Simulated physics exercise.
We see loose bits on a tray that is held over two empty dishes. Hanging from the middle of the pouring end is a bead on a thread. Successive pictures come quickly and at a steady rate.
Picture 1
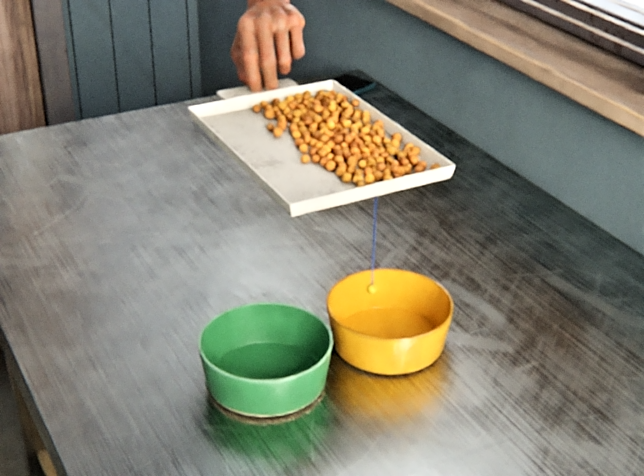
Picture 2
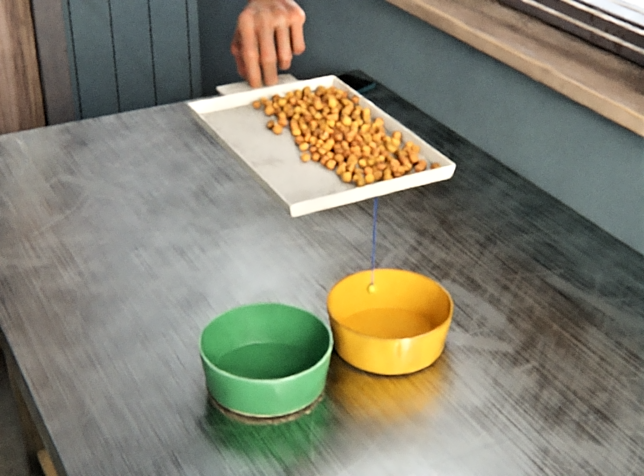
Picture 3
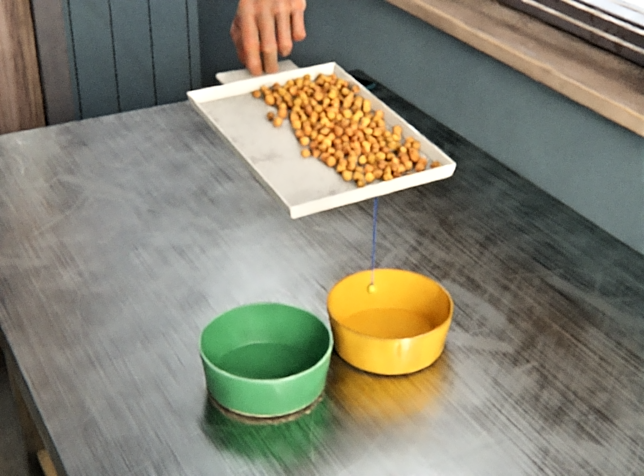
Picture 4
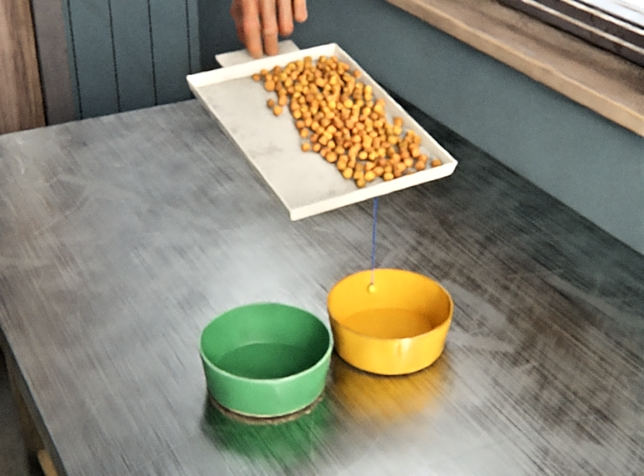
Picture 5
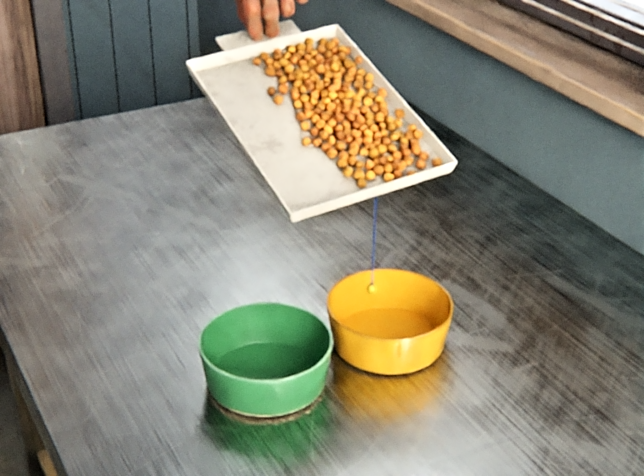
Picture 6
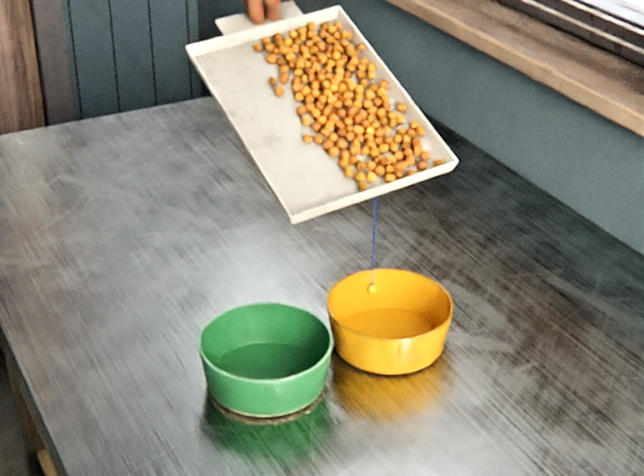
On a dark, streaked tabletop, a hand gradually raises the back of a pale tray of roasted chickpeas above a green dish and a yellow dish, its pouring end slanting lower at the left corner while the dishes stay still.
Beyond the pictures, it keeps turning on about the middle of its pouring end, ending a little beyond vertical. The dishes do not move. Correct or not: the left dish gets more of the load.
Correct.
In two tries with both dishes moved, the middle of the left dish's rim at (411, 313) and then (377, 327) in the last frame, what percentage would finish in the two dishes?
Estimate: 30 % first, 60 % second.
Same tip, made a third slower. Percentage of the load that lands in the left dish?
That works out at about 50 percent.
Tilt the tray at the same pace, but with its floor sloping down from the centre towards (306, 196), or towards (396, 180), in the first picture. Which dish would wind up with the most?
Case one: The dish at left. Case two: The dish at right.
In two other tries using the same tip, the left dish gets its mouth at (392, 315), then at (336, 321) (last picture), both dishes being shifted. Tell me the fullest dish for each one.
The dish to the left, then the dish to the left.
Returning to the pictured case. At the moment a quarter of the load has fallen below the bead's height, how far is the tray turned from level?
Angle: Approx. 95 degrees.
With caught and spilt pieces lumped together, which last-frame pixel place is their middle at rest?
Roughly at (305, 378).
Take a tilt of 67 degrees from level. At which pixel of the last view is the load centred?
The load is centred about (346, 164).
Soon, tray tipped steeply; nearly all on the tray; a stray few in the left dish; a stray few in the right dish; a small part in the air.
A while on, tray tipped past a quarter turn; a small part on the tray; about a third in the left dish; a small part in the right dish; a small part outside both; about a quarter in the air.
Towards the end, tray tipped past a quarter turn; about half in the left dish; about a quarter in the right dish; about a quarter outside both.
Finally, tray tipped past a quarter turn; about half in the left dish; about a quarter in the right dish; about a quarter outside both.
